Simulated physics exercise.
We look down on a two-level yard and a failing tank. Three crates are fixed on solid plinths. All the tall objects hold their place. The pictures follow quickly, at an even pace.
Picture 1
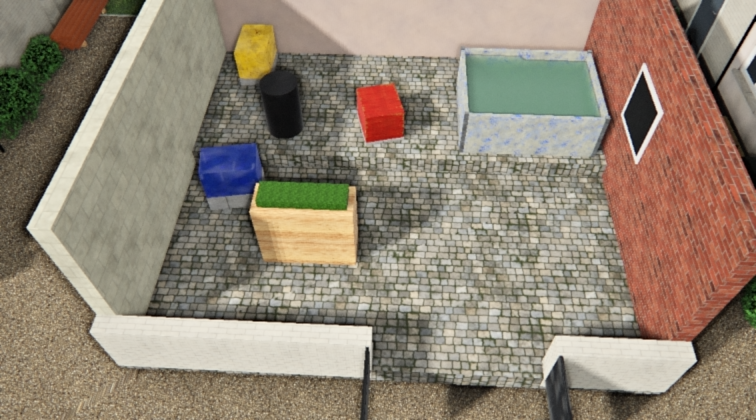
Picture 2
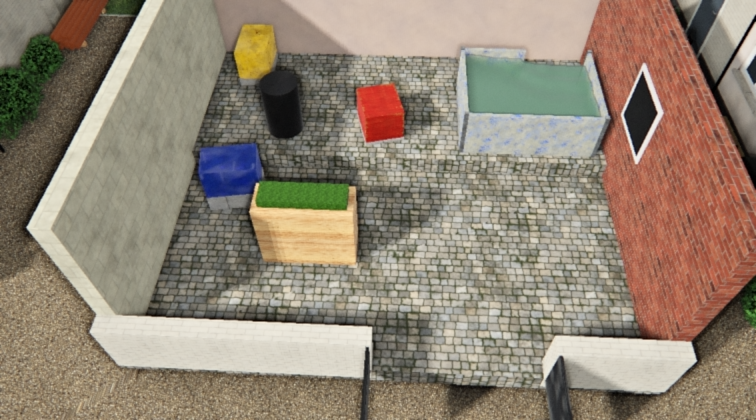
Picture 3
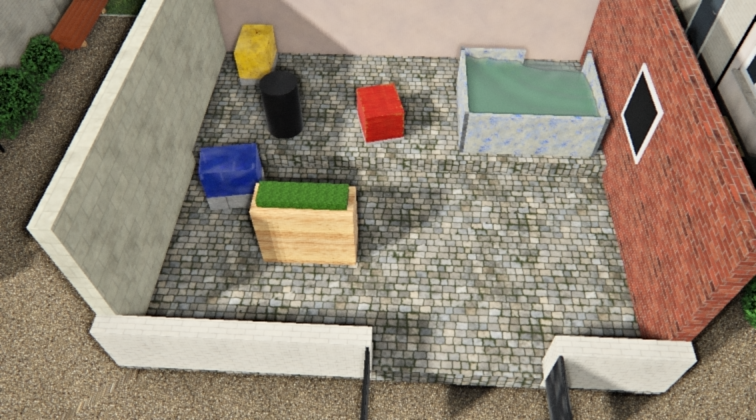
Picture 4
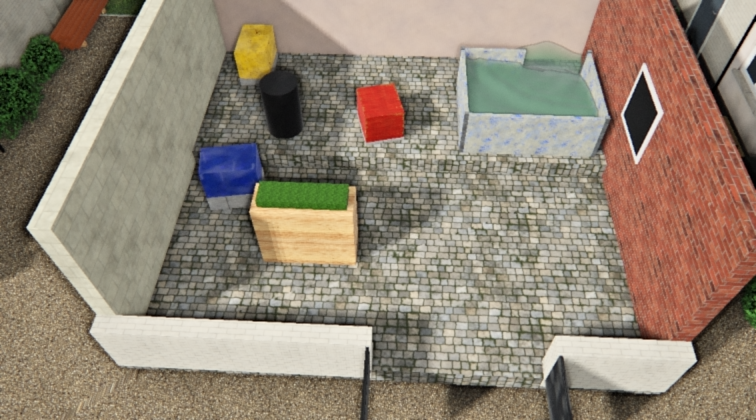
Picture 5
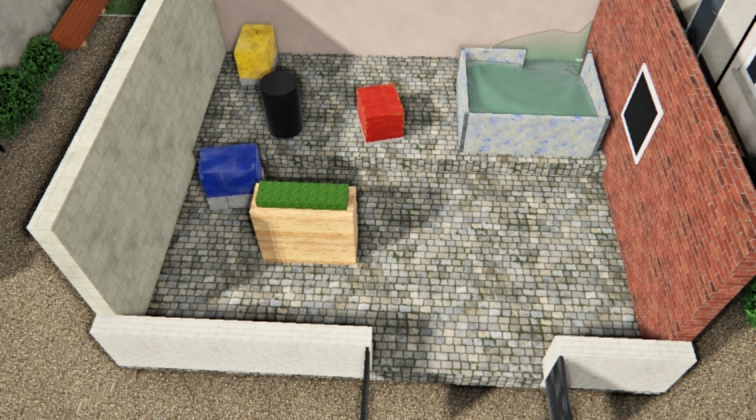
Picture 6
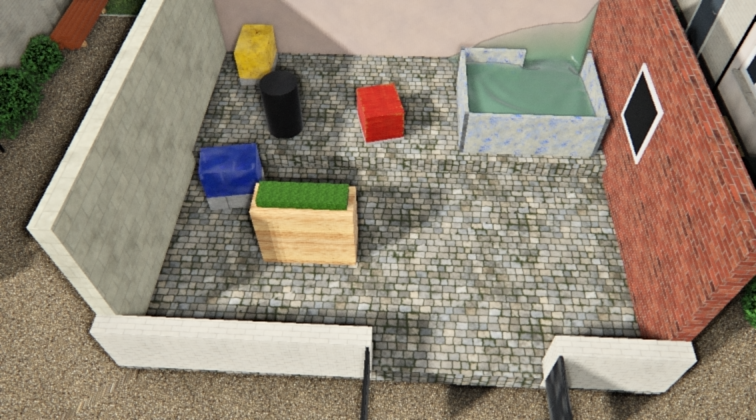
Open tank of green water in a walled paved yard breaching at the back, water spreading behind it toward the brick wall.
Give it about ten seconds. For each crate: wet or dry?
The red crate is wetted; the blue crate escapes dry; the yellow crate is wetted.
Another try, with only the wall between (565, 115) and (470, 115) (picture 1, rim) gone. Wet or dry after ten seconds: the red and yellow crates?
Then: Red crate escapes it; yellow crate keeps dry.
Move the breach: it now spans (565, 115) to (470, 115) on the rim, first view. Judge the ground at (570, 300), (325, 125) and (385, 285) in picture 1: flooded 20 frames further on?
In turn: Awash, dry, covered.
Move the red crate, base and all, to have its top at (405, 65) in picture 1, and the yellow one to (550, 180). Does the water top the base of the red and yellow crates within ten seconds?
One by one: Red is soaked; yellow stays dry.
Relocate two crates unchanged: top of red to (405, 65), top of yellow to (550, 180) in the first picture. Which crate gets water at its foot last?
That is the crate marked blue.
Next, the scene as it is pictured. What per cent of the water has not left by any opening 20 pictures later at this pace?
Roughly 100 per cent.
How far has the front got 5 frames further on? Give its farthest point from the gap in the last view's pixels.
At about (348, 58).
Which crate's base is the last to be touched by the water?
I say the crate marked blue.
A moment on, water covers 10 % of the floor; the red crate not reached, the blue crate not reached, the yellow crate not reached.
Next, water covers 30 % of the floor; the red crate water round its plinth, the blue crate not reached, the yellow crate water round its plinth.
Then, water covers 45 % of the floor; the red crate water round its plinth, the blue crate water round its plinth, the yellow crate water round its plinth.
Later, water covers 75 % of the floor; the red crate water round its plinth, the blue crate water round its plinth, the yellow crate water round its plinth.
In the end, water covers 90 % of the floor; the red crate was topped, the blue crate stayed above the water, the yellow crate was topped.
